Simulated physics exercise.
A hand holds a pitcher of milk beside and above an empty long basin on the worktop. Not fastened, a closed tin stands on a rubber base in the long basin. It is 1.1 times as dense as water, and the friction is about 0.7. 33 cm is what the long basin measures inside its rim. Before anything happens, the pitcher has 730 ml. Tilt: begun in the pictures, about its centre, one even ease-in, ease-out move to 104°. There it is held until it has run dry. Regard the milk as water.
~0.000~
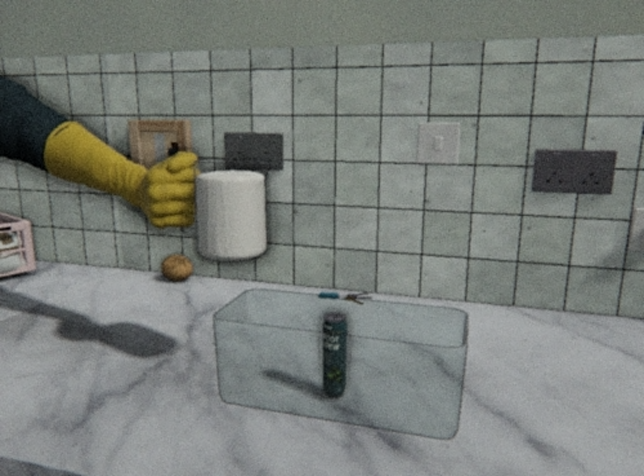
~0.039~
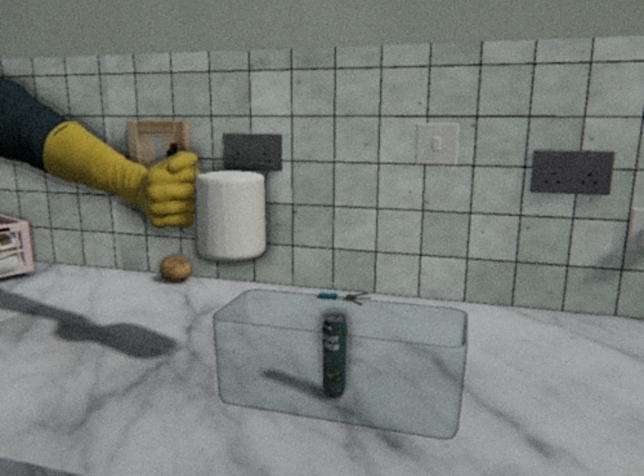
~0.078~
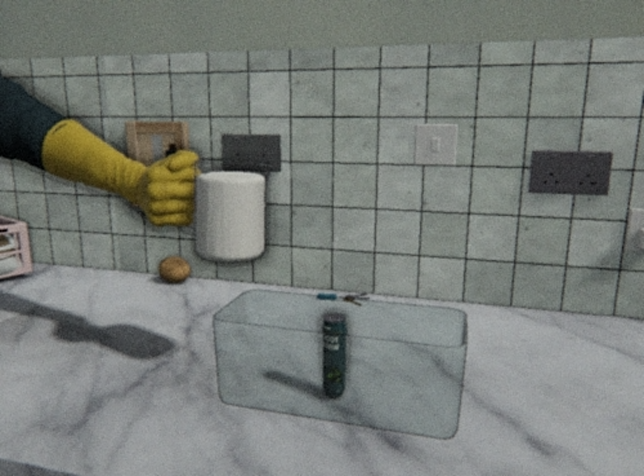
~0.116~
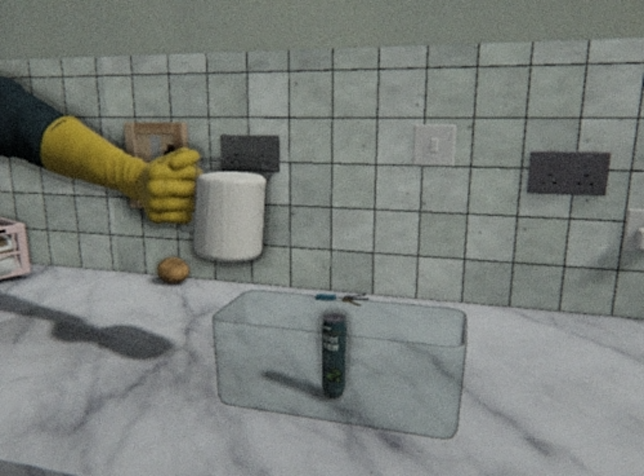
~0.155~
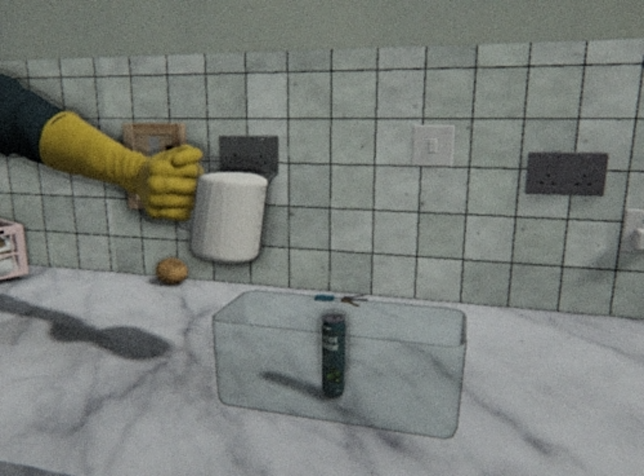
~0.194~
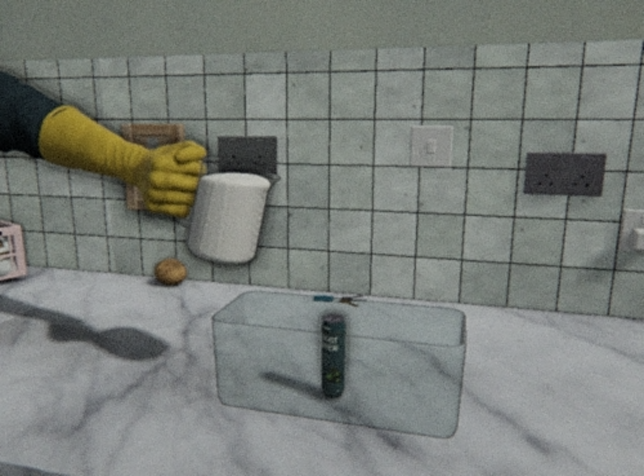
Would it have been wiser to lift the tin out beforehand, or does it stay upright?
You'll see it capsize.
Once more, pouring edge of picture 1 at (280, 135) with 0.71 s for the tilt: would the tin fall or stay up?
Result: Tin upright.
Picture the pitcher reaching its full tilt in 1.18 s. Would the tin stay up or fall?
Result: Tin tipped over.
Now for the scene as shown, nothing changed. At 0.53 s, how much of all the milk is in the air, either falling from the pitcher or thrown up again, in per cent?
Close to 16 per cent, I'd say.
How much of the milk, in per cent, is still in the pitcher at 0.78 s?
About 34 % is still there.
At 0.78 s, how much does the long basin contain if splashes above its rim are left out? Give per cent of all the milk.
The fraction sits near 44 in a hundred.
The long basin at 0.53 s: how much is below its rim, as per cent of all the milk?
Near 2 in a hundred.
By 0.53 s the tilt is 75° and 82 per cent is still to pour; the tin stands where it began.
By 0.78 s the tilt is 103° and 34 per cent is still to pour; the tin stands where it began.
By 1.04 s the tilt is 104° and 7 per cent is still to pour; the tin lies on its side.
By 1.32 s the tilt is 104° and 1 per cent is still to pour; the tin lies on its side.
At rest the tin lies on its side.
